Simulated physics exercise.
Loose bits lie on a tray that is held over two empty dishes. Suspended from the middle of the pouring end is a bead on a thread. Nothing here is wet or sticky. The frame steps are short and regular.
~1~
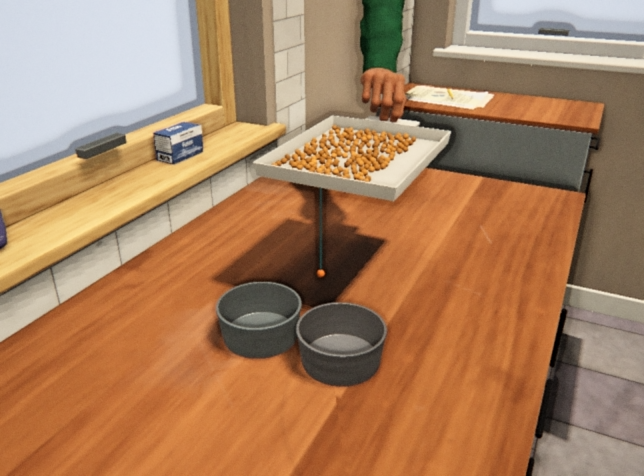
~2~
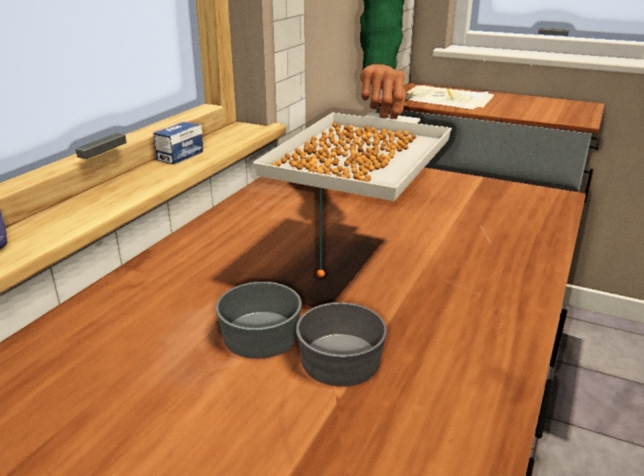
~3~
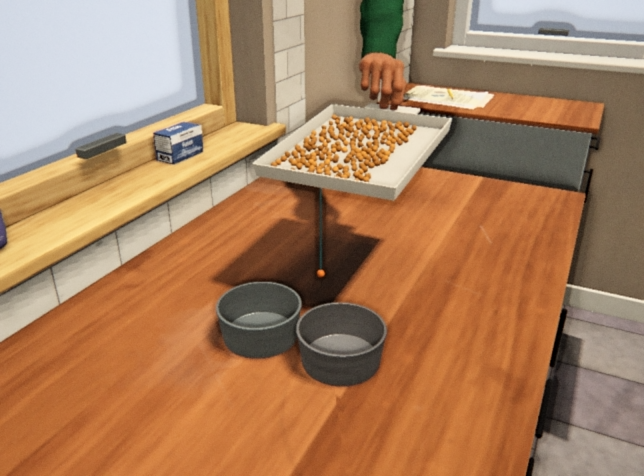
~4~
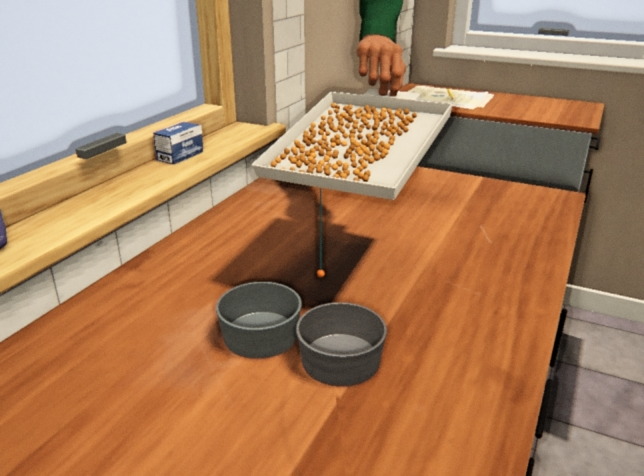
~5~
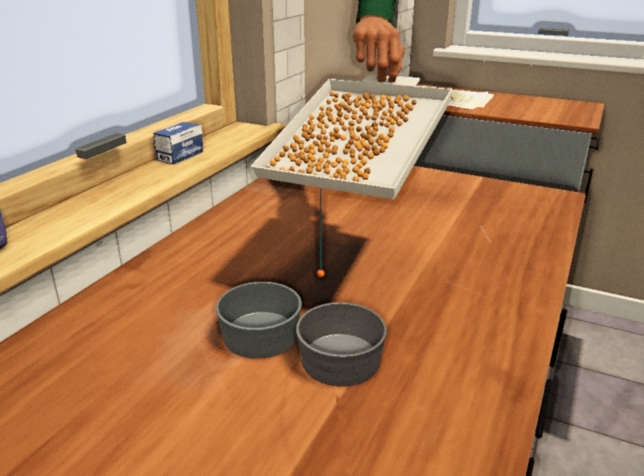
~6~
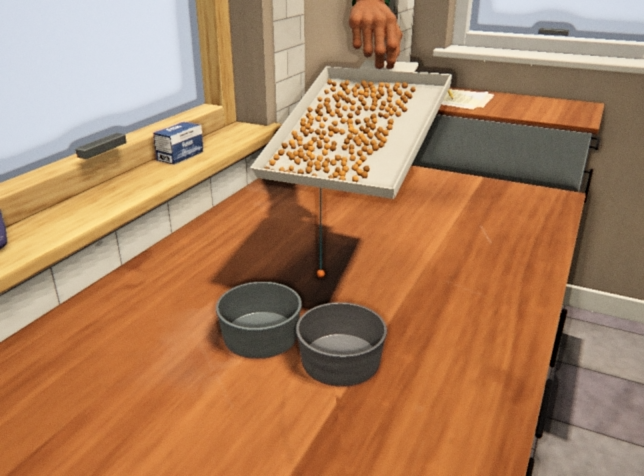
Kitchen counter by a window, a hand steadily raising the far end of a tray of roasted chickpeas above two empty dishes.
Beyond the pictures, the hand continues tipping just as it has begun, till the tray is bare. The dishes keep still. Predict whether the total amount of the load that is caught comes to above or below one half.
It looks like most goes in the dishes, when all's done.
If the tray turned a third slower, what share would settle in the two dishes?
Roughly 80 percent, give or take.
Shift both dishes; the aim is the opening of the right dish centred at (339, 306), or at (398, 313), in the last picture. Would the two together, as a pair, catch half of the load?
The bulk of it, then Short of half.
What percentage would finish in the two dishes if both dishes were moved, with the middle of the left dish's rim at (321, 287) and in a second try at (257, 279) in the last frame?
It would be roughly 10 per cent, followed by roughly 50 per cent.
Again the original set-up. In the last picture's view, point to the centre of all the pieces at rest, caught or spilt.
Once it all stops, the middle lies near (269, 336).
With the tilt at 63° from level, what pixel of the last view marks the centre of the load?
Mark it at roughly (313, 150) in the final frame.
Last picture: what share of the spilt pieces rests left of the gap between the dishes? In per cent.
70 %, roughly.
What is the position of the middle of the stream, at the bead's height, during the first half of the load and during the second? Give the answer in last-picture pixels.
Starting near (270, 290), moving on to near (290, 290).
Soon after the last picture, tray tipped steeply; all on the tray.
A little later, tray tipped past a quarter turn; nearly all on the tray; a stray few in the right dish; a stray few in the left dish; a stray few outside both.
Later still, tray tipped past a quarter turn; about a quarter in the right dish; about half in the left dish; about a quarter outside both; a stray few in the air.
At rest, tray tipped past a quarter turn; about a quarter in the right dish; about half in the left dish; about a quarter outside both.
